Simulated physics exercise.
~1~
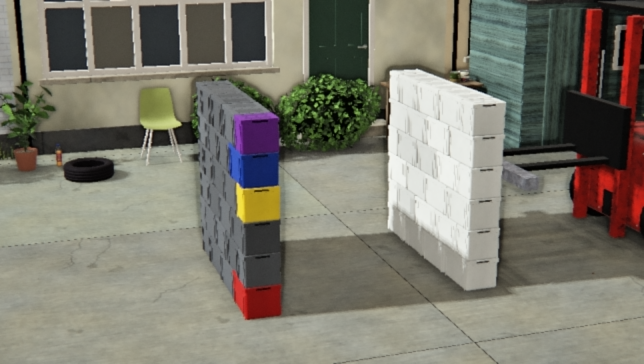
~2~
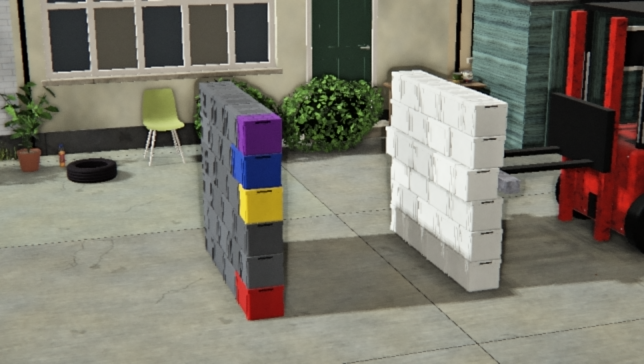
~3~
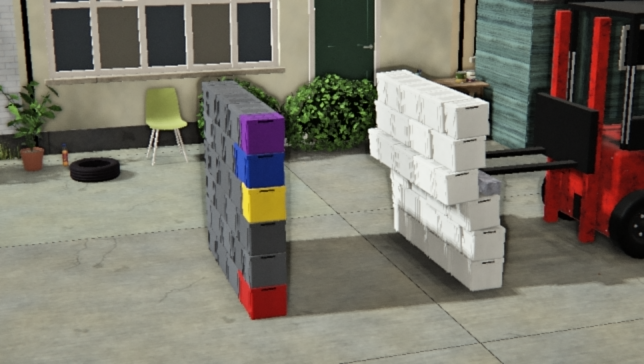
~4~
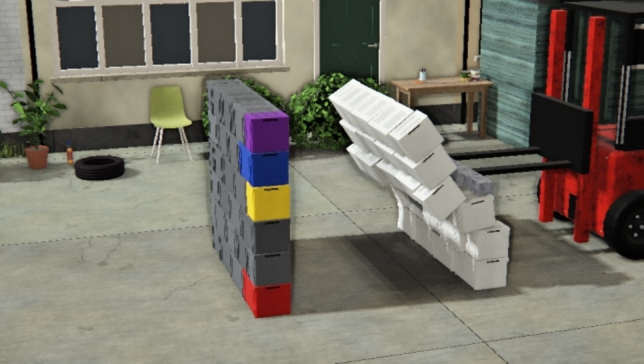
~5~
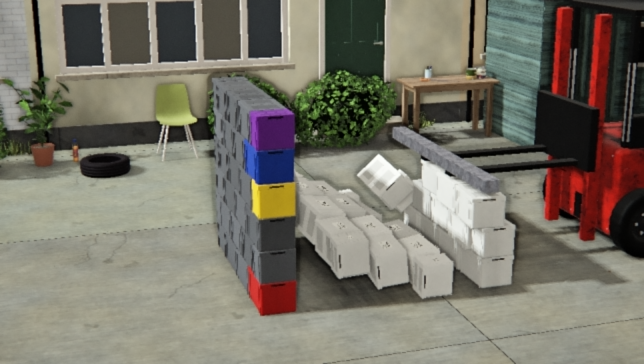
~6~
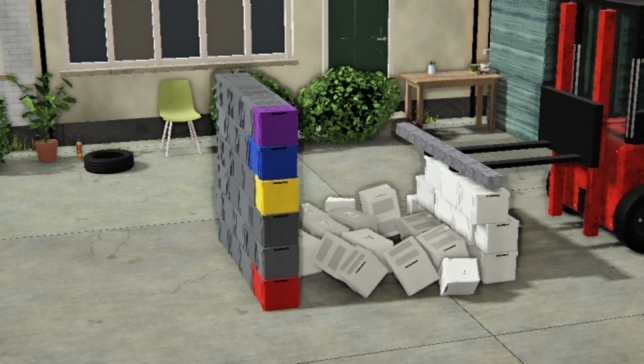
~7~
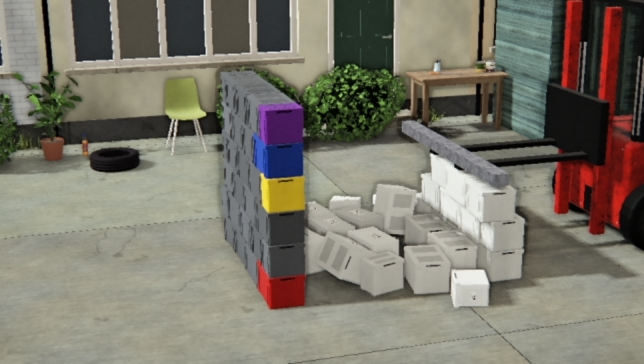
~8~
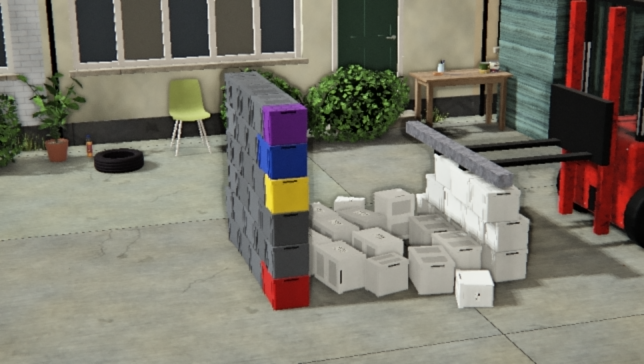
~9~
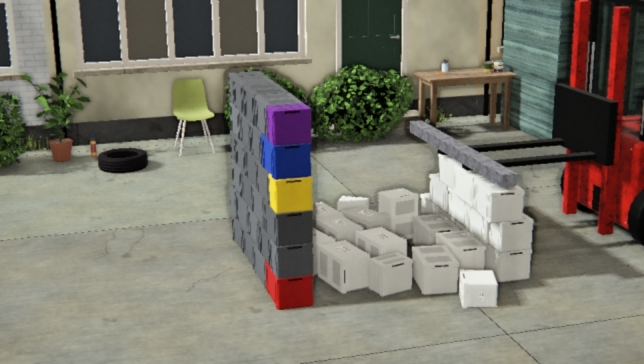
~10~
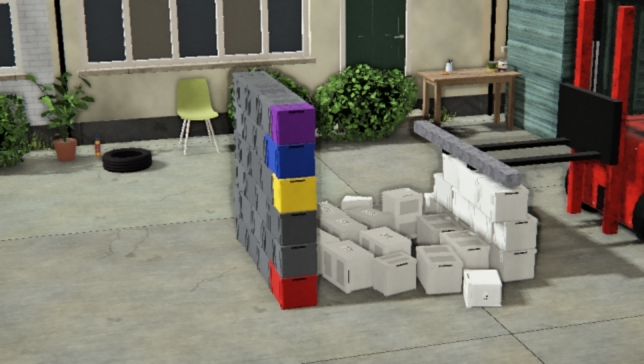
In a paved yard, a forklift's beam topples the upper pale boxes toward a grey stack, which stays standing beside the heap.
